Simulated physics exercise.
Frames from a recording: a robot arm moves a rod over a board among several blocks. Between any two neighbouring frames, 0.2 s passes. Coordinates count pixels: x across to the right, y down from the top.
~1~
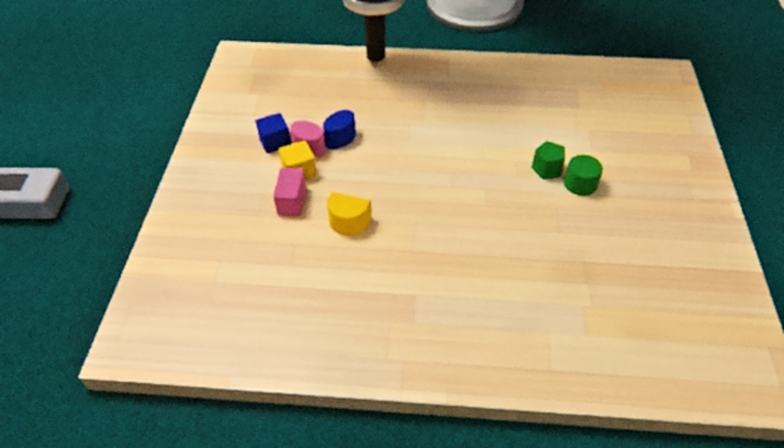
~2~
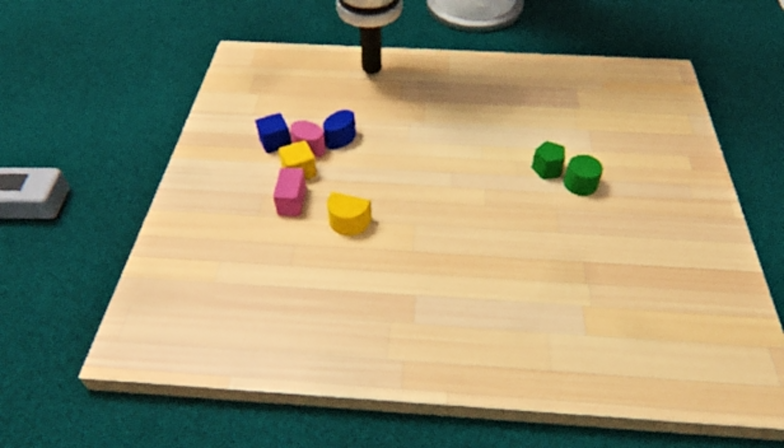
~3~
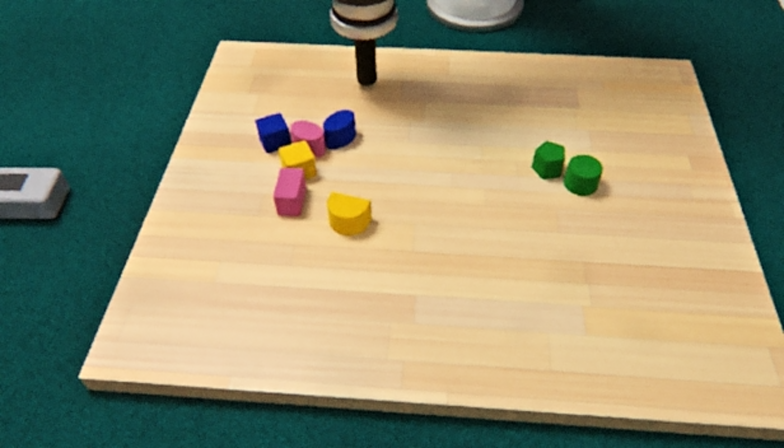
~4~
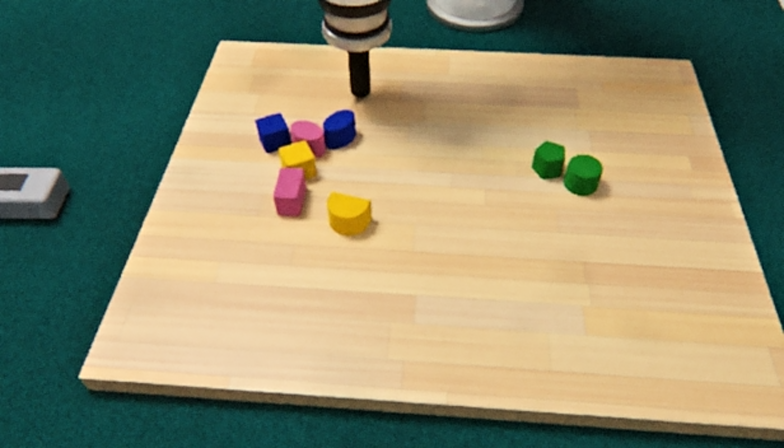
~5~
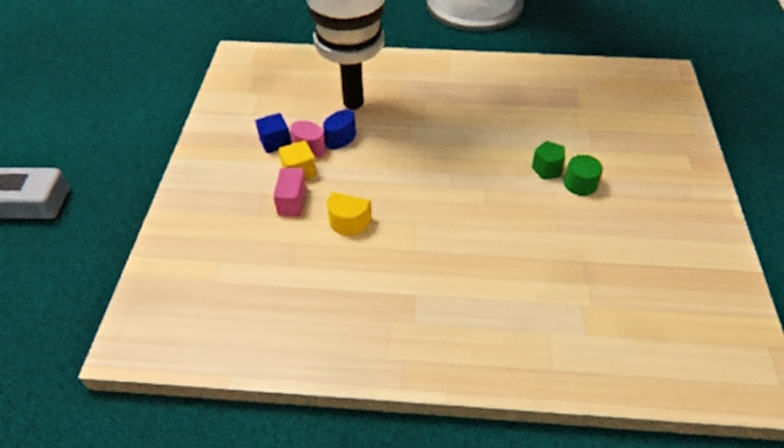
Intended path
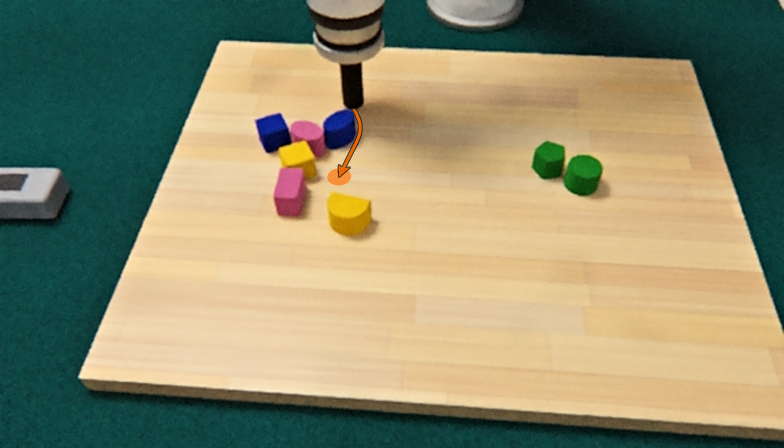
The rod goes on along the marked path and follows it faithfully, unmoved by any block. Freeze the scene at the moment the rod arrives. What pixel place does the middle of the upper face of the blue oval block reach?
The middle of its upper face will lie at (309, 154).
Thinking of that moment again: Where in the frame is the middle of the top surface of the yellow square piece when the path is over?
I'd expect the centre of its top face to be at (276, 157).
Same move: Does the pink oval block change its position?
It seems so.
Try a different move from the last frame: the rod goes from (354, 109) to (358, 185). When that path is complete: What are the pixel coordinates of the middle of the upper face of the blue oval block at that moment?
The middle of its top is at (326, 149).
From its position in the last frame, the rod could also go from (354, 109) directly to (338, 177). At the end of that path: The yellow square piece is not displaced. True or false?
False
Path on the board, from (354, 109) through (360, 130) and (351, 153) to (339, 177).
On the path given first. One third of the way, rod (360, 125); yellow square piece (294, 154); pink oval block (303, 131), turned 15° clockwise; blue oval block (336, 126), turned 15° clockwise.
Two thirds of the way, rod (351, 147); yellow square piece (283, 156), turned 40° anticlockwise; pink oval block (295, 133), turned 65° clockwise; blue oval block (321, 144), turned 40° clockwise.
At the end, rod (339, 171); pink oblong (287, 184); yellow square piece (276, 157), turned 55° anticlockwise; pink oval block (294, 133), turned 75° clockwise; blue oval block (309, 154), turned 100° clockwise.
